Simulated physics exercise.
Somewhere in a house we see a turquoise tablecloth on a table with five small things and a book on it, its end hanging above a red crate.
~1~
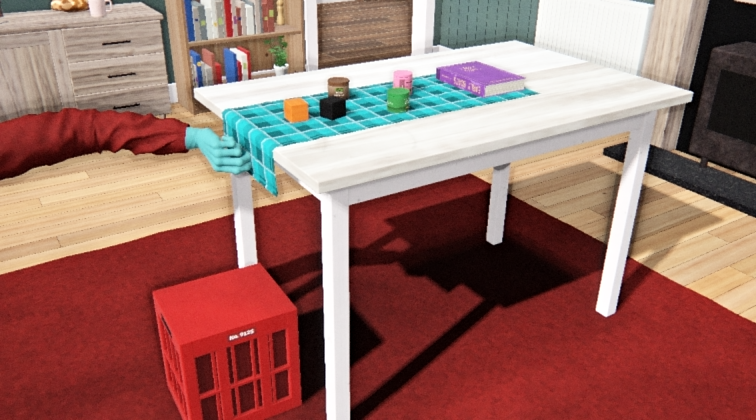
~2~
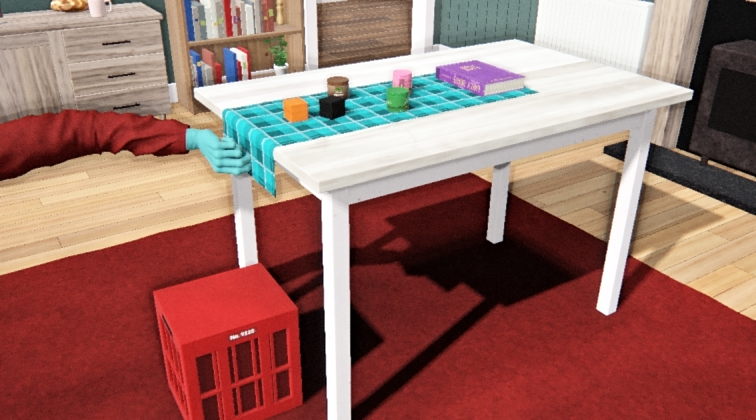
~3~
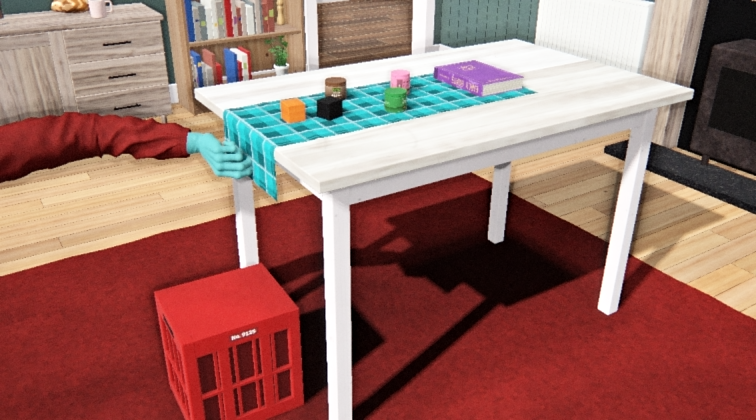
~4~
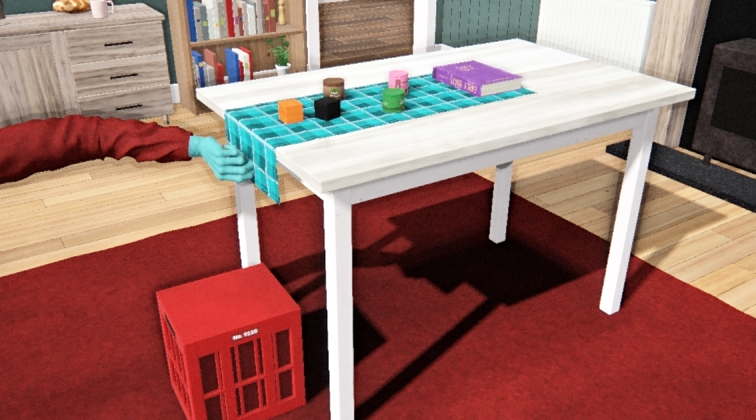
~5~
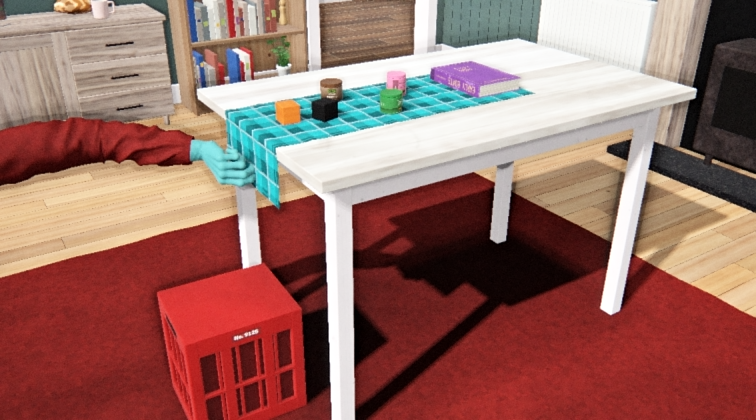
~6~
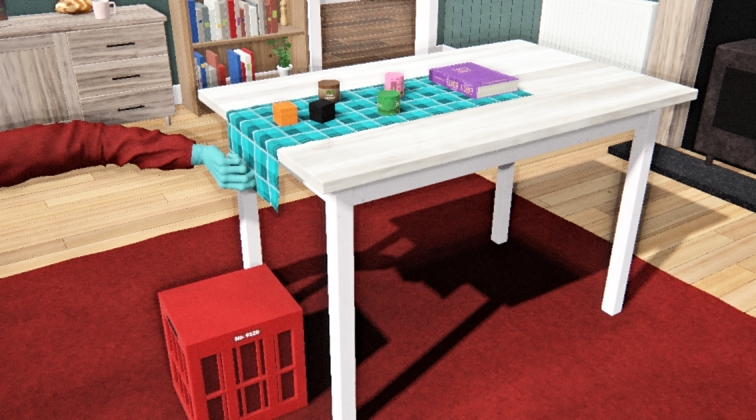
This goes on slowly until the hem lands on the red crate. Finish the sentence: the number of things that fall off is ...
... three.
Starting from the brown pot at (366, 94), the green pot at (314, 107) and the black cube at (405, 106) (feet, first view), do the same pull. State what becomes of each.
Of these three, the brown pot rides it out, the green pot takes a tumble, the black cube rides it out.
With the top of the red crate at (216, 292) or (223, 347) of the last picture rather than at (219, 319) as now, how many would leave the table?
Numbers: 2; 4.
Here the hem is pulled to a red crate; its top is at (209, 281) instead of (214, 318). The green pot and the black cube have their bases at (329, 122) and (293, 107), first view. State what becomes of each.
The green pot falls, the black cube comes down.
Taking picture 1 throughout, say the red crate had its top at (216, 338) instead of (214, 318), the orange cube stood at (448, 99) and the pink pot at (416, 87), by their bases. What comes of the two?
So the orange cube stays there, and the pink pot stays there.
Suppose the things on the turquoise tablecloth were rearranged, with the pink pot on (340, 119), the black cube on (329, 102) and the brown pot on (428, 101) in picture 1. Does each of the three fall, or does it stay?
Pink pot: Goes. Black cube: Goes. Brown pot: Stays.
Soon after, hem near (256, 224); orange cube gone.
Then, hem near (258, 262); orange cube and black cube gone.
Further on, hem on the crate; orange cube, black cube and brown pot gone.
At rest, hem on the crate; orange cube, black cube and brown pot gone. The answer is three.
